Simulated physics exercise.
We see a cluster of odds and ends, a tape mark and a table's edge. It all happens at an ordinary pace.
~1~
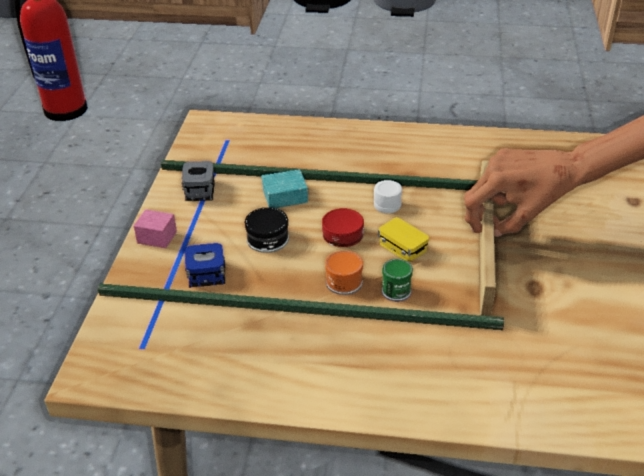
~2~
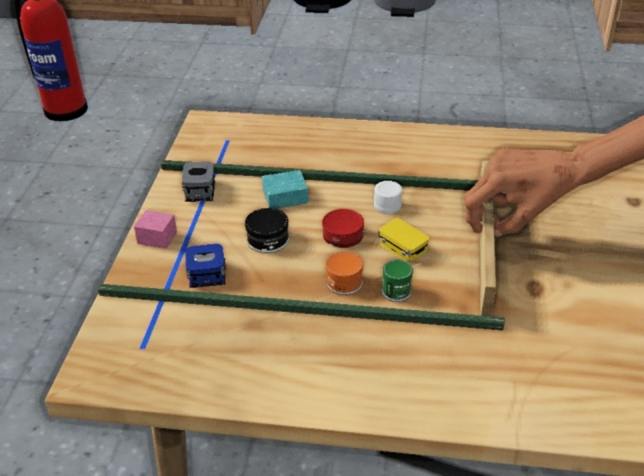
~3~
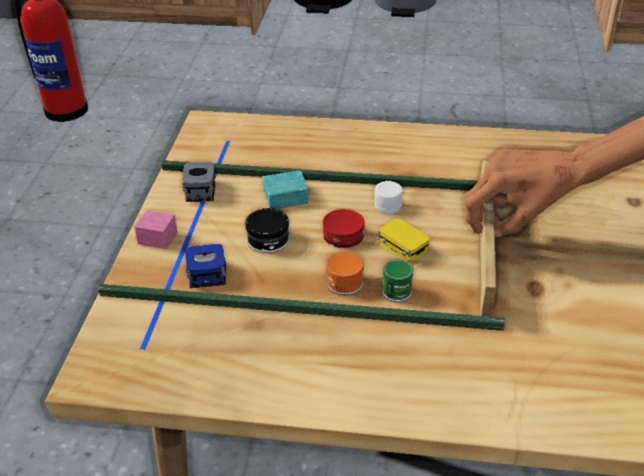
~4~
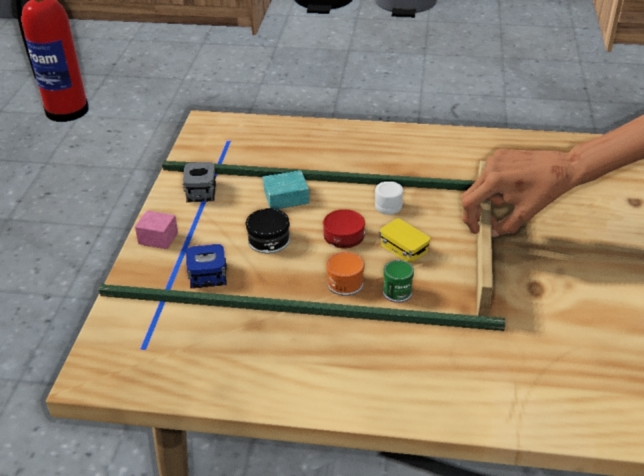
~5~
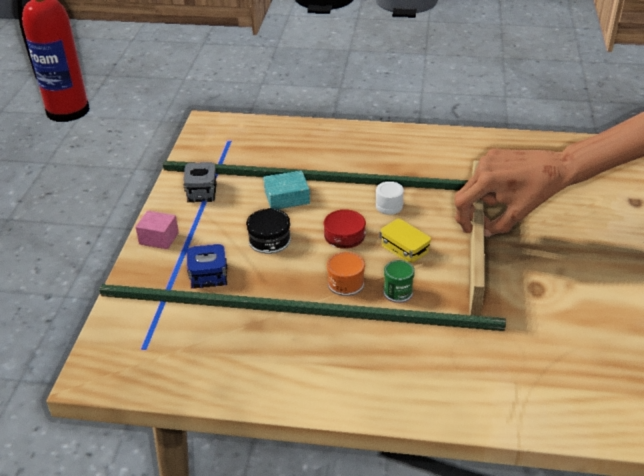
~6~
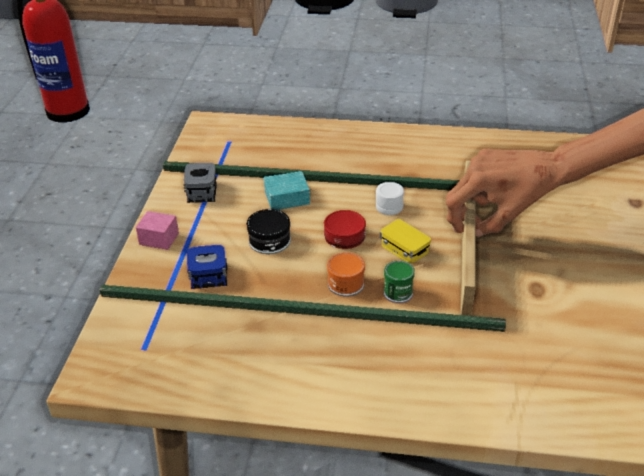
At the start, a hand holds a wooden board upright between two green rails on a table, to the right of scattered small objects, some near a blue tape line. The hand then slides the board slightly left toward them, while the blocks, tubs and cases stay in place.
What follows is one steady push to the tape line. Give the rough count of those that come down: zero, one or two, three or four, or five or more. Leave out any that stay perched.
In the end the number that fall off is one or two.
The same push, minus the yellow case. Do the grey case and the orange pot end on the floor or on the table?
The grey case drops off, the orange pot remains up.
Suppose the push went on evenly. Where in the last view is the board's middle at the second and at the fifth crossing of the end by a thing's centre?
At (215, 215) for the second, at (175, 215) for the fifth.
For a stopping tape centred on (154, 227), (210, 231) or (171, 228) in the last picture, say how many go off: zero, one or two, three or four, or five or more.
One after another: More than four; either one or two; five or more.
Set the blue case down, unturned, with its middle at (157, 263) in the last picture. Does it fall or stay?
From there it holds on.
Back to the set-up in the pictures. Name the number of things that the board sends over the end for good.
Fallen: 2.
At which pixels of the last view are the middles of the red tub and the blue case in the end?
The red tub at (177, 204), the blue case at (126, 271).
Soon after, none off yet; pink block at rest near (158, 230); grey case at rest near (201, 183); blue case at rest near (207, 267).
After that, none off yet; pink block moving near (152, 230); grey case displaced about its own width near (174, 180); blue case displaced about its own width near (159, 270).
In the end, the number that fall off is one or two; gone, grey case and pink block.
